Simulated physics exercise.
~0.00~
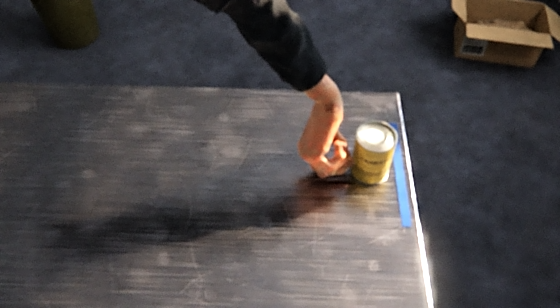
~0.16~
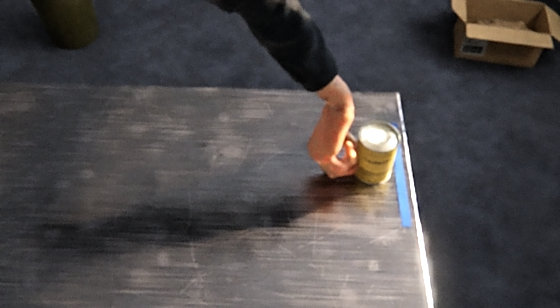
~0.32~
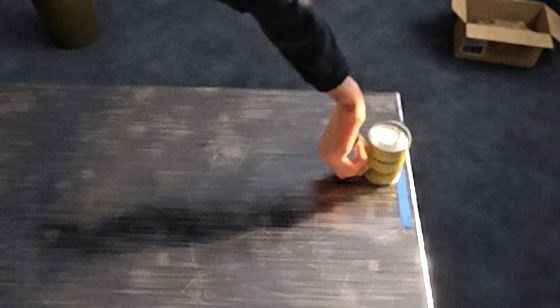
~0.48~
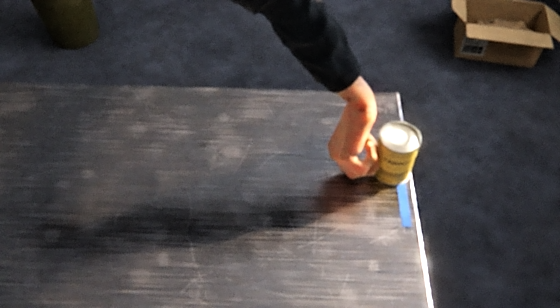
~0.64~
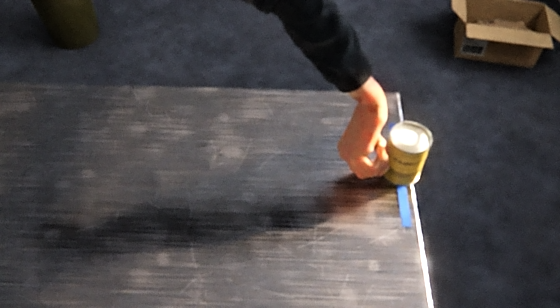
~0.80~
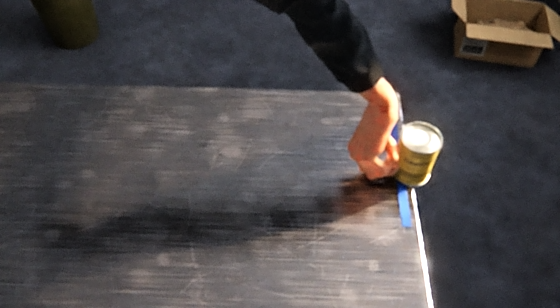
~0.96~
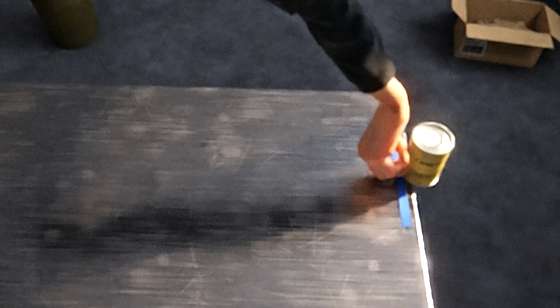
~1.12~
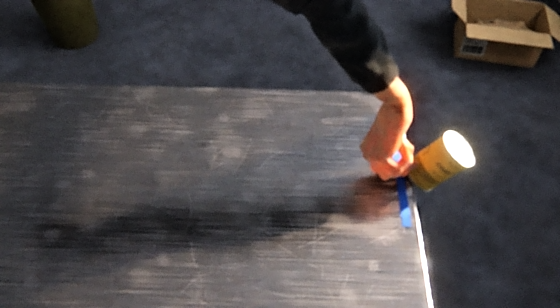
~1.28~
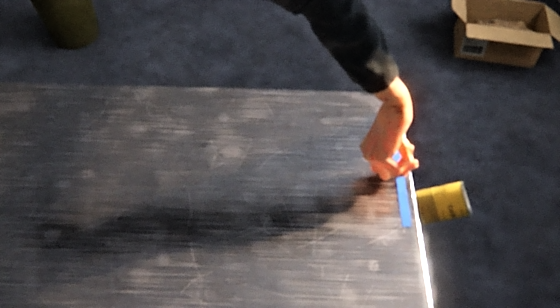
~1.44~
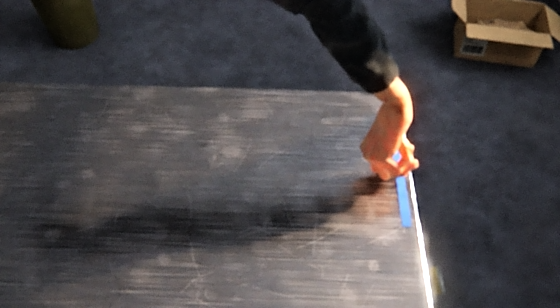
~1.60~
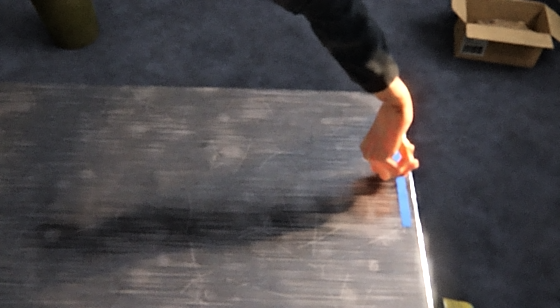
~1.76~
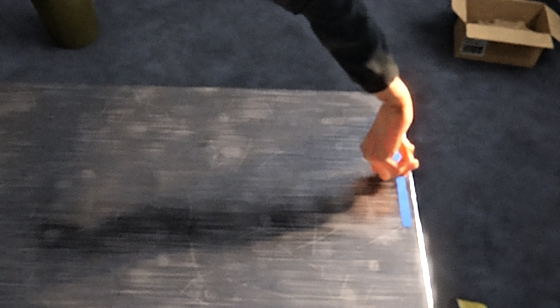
Yellow tin being pushed right by a hand across a dark tabletop, tipping over the edge past blue tape and falling to the floor.
